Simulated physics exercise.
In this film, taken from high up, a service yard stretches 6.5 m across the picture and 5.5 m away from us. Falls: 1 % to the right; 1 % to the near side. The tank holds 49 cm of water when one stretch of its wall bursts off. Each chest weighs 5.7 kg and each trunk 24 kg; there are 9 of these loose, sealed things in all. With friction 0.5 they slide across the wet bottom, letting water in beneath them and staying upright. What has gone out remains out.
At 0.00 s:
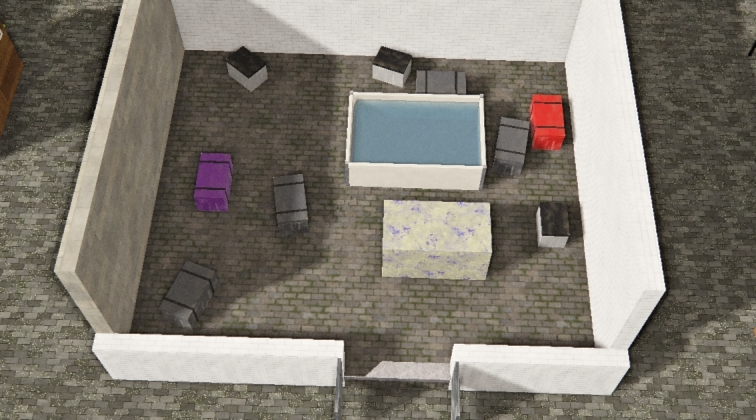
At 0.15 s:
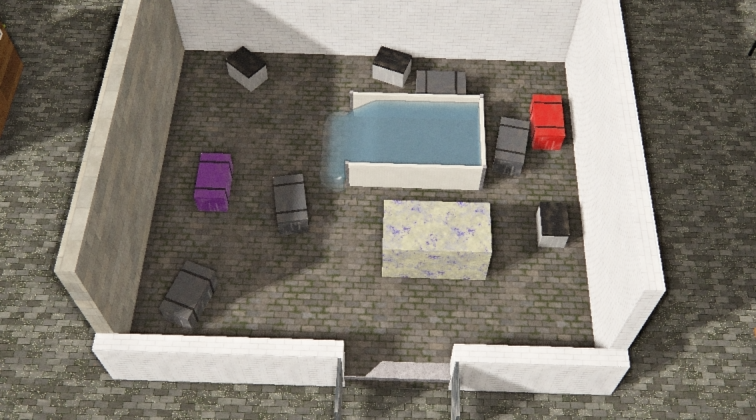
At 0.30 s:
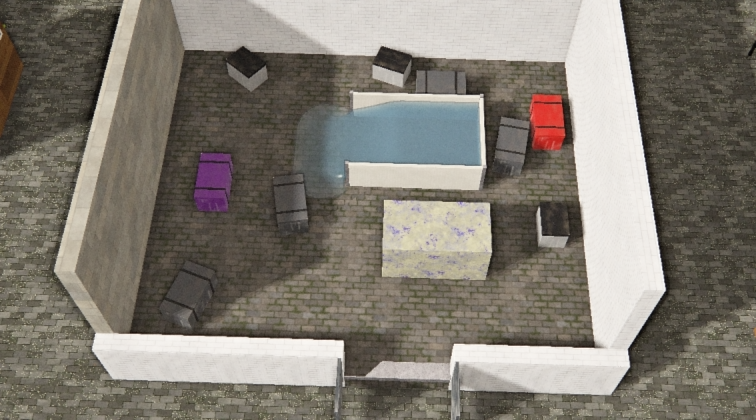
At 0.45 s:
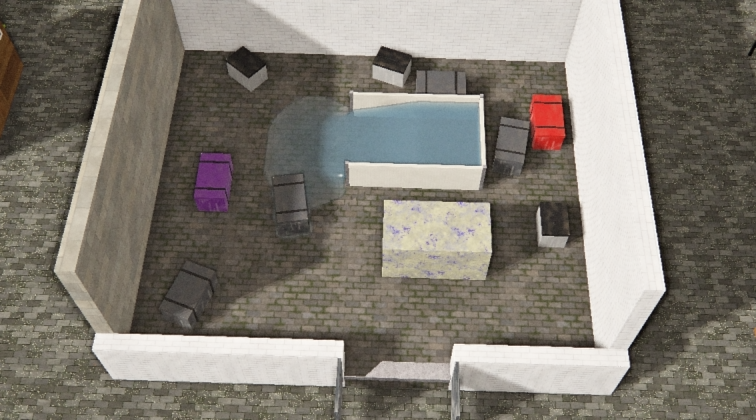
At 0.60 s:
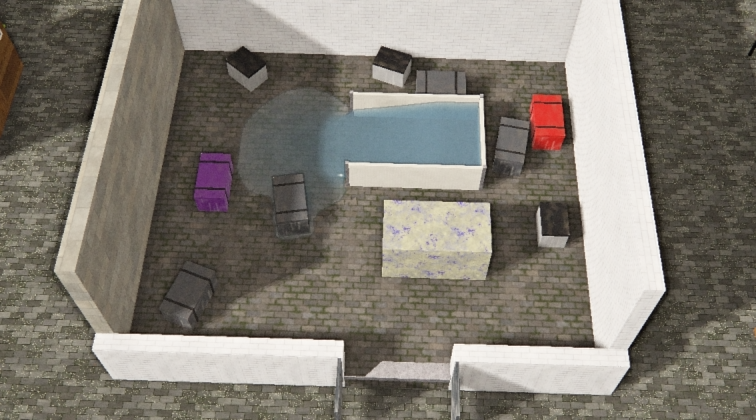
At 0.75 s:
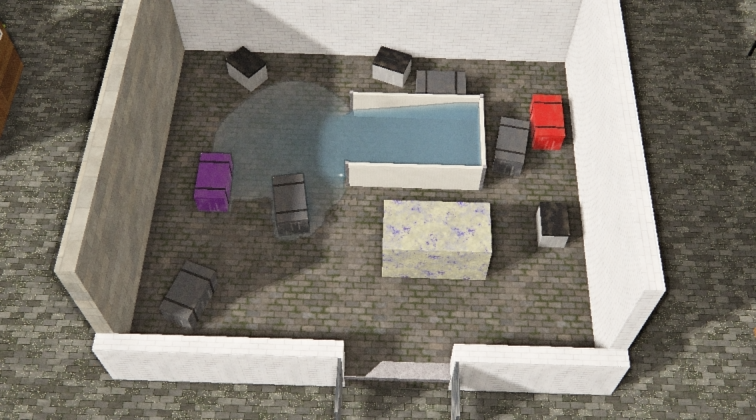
At first, a white-walled tank full of blue water stands in a walled yard among scattered dark trunks, a purple one and a red one. Then its left wall gives way and water pours out, fanning leftward across the paving around a dark trunk and reaching the purple one, while every trunk stays put.
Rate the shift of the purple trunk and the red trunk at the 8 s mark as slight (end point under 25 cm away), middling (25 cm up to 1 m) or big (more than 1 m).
Purple trunk - big, red trunk - slight.
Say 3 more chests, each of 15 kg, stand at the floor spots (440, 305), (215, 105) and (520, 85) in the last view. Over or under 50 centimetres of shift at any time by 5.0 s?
Lab note - in order: Below threshold / above threshold / below threshold.
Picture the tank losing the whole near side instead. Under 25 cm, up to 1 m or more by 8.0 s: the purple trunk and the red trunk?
In that situation the purple trunk stays about where it was, while the red trunk stays about where it was.
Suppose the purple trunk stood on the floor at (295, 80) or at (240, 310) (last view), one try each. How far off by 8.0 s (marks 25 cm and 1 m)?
Well, the first time it drifts a modest way, and the second time it covers a big distance.
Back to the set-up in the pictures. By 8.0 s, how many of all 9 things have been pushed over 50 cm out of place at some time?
That adds up to 5.
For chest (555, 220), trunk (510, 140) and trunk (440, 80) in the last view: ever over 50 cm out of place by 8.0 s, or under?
In turn: Short of it, less, less.
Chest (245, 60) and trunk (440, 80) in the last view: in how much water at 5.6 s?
Some 6 cm at the first, some 5 cm at the second.
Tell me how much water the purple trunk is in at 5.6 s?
8 cm or so.
After 1.6 s the purple trunk is near (182, 179), 0.4 m from its start, aground; the red trunk is near (549, 115), 0.0 m from its start, aground; 0 of 9 are out; 0 afloat.
After 3.6 s the purple trunk is near (154, 309), 2.3 m from its start, afloat; the red trunk is near (549, 115), 0.0 m from its start, aground; 0 of 9 are out; 2 afloat.
After 5.6 s the purple trunk is near (268, 299), 2.3 m from its start, afloat; the red trunk is near (549, 115), 0.0 m from its start, aground; 0 of 9 are out; 3 afloat.
After 8.0 s the purple trunk is near (379, 305), 3.3 m from its start, afloat; the red trunk is near (549, 115), 0.0 m from its start, aground; 0 of 9 are out; 3 afloat.
